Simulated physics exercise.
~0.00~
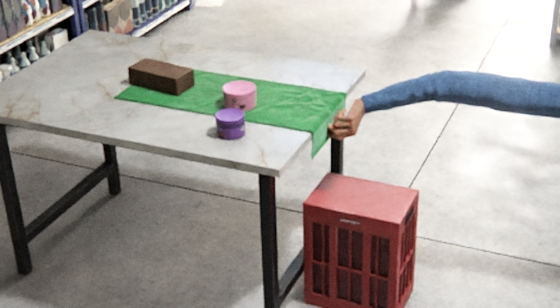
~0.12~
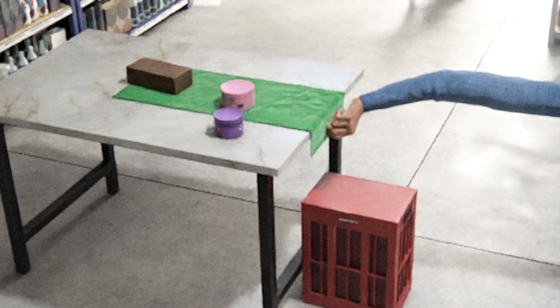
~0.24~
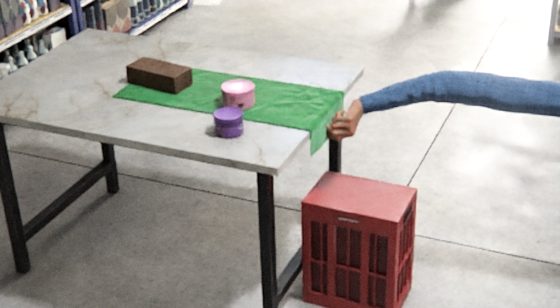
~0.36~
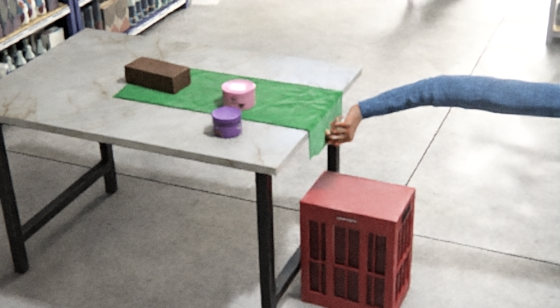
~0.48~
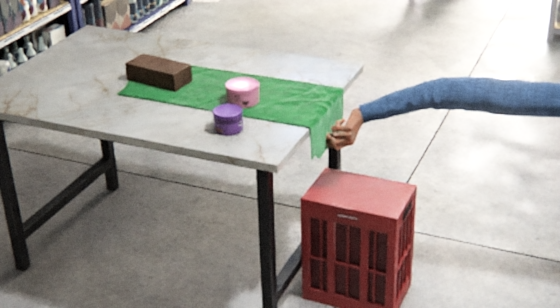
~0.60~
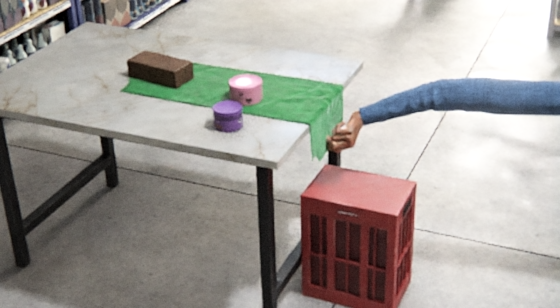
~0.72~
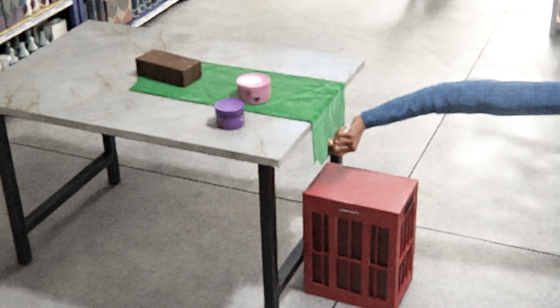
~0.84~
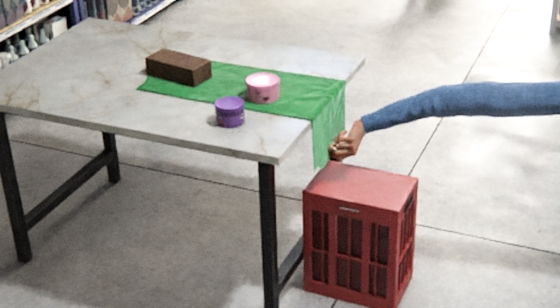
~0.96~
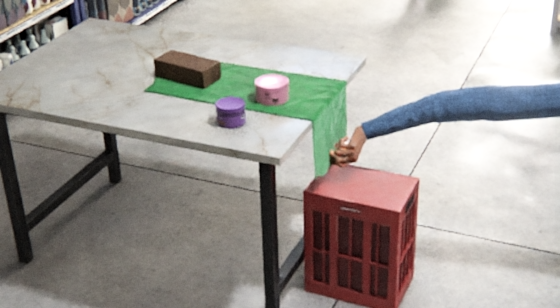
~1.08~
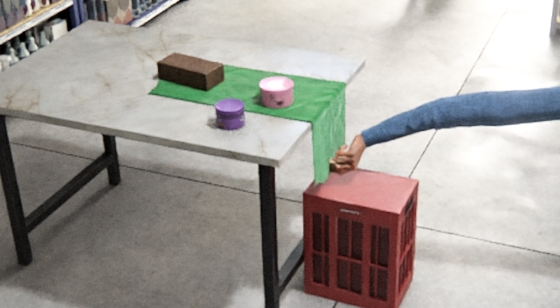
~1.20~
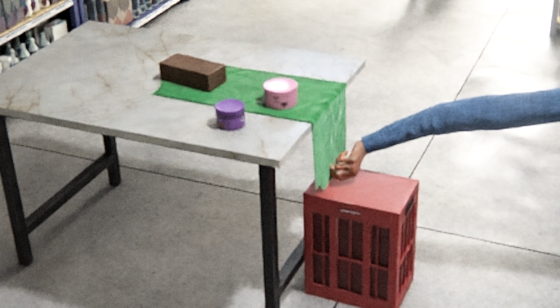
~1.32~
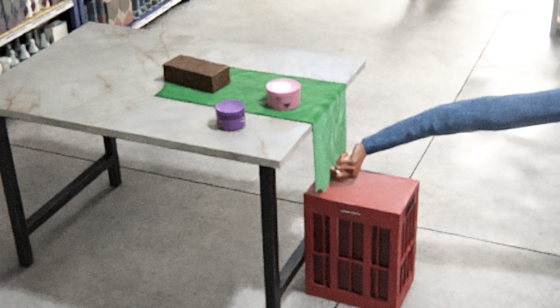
A hand in a blue sleeve slowly pulled a green tablecloth over the table's right end and down onto a red crate, carrying the brick and pink tub rightward. Both stayed on the table, and the purple tub never moved.
